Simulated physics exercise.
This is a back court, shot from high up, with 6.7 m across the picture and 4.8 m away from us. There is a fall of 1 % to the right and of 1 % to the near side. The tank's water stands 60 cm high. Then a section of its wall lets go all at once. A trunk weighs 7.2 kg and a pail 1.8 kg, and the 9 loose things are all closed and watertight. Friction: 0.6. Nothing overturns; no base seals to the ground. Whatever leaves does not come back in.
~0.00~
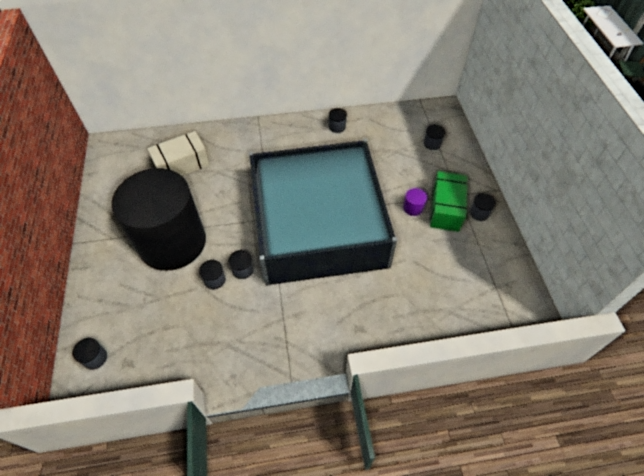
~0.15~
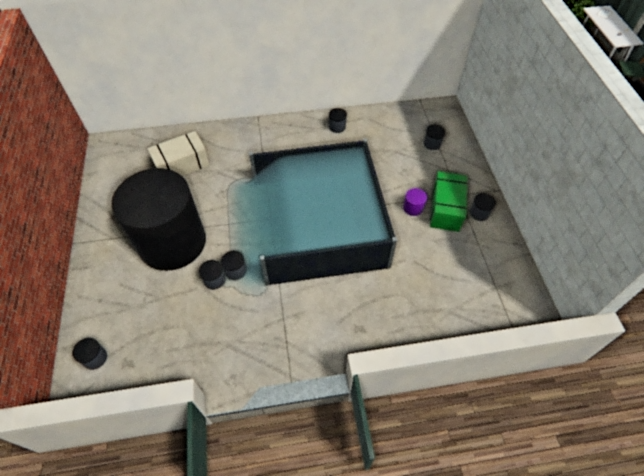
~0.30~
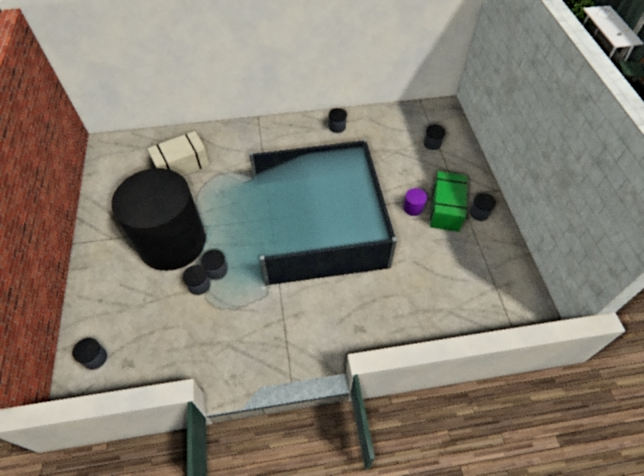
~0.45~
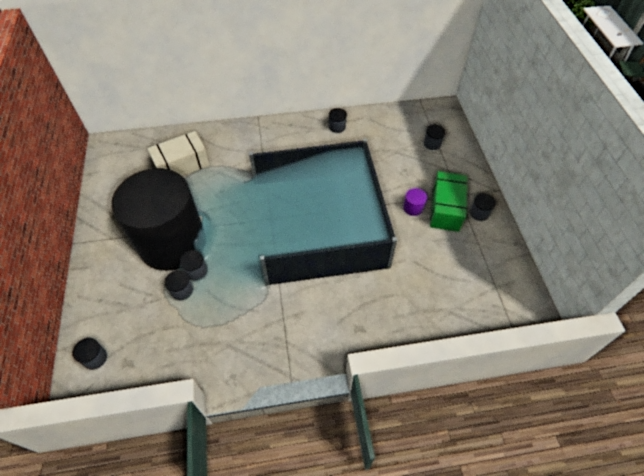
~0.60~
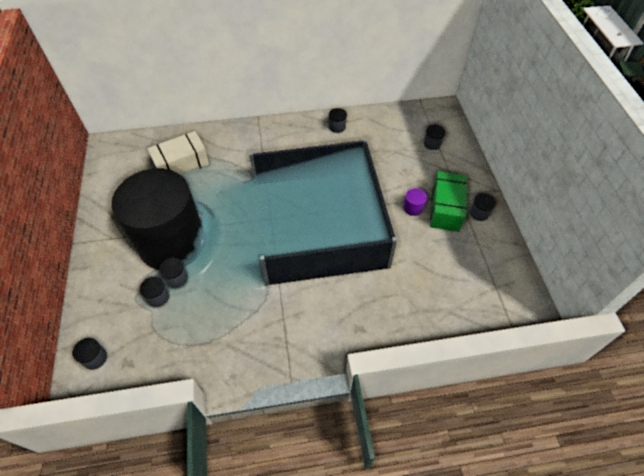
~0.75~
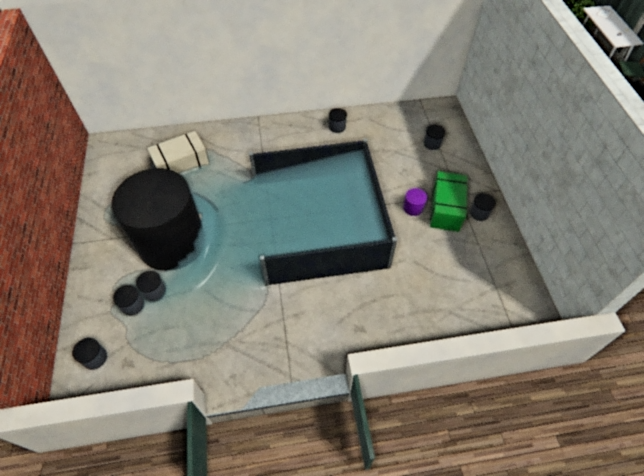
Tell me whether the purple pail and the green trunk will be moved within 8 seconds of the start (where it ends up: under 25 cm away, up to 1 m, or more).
As I see it, the purple pail will not really go anywhere. The green trunk will not really go anywhere.
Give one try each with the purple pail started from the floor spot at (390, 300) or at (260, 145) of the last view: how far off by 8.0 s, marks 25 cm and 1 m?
Spot one - it creeps some distance; spot two - it is swept away.
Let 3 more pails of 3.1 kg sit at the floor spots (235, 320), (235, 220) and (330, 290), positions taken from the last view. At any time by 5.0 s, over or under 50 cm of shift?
Note, same order as listed: Beyond the limit, beyond the limit, inside the limit.
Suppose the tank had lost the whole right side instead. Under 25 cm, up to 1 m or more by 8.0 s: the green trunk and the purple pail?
Then the green trunk goes a great distance and the purple pail goes a great distance.
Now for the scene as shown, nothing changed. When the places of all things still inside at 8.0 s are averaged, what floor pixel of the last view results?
Around (427, 226).
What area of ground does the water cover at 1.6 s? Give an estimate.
Around 14 m2 of it.
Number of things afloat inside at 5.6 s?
My tally comes to 4.
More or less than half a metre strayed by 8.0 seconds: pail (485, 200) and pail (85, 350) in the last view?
In turn: Under, more.
After 1.6 s the purple pail is near (416, 196), 0.0 m from its start, aground; the green trunk is near (451, 193), 0.0 m from its start, aground; 0 of 9 are out; 3 afloat.
After 3.6 s the purple pail is near (416, 196), 0.0 m from its start, aground; the green trunk is near (451, 193), 0.0 m from its start, aground; 0 of 9 are out; 4 afloat.
After 5.6 s the purple pail is near (416, 196), 0.0 m from its start, aground; the green trunk is near (451, 193), 0.0 m from its start, aground; 0 of 9 are out; 4 afloat.
After 8.0 s the purple pail is near (416, 196), 0.0 m from its start, aground; the green trunk is near (451, 193), 0.0 m from its start, aground; 0 of 9 are out; 6 afloat.
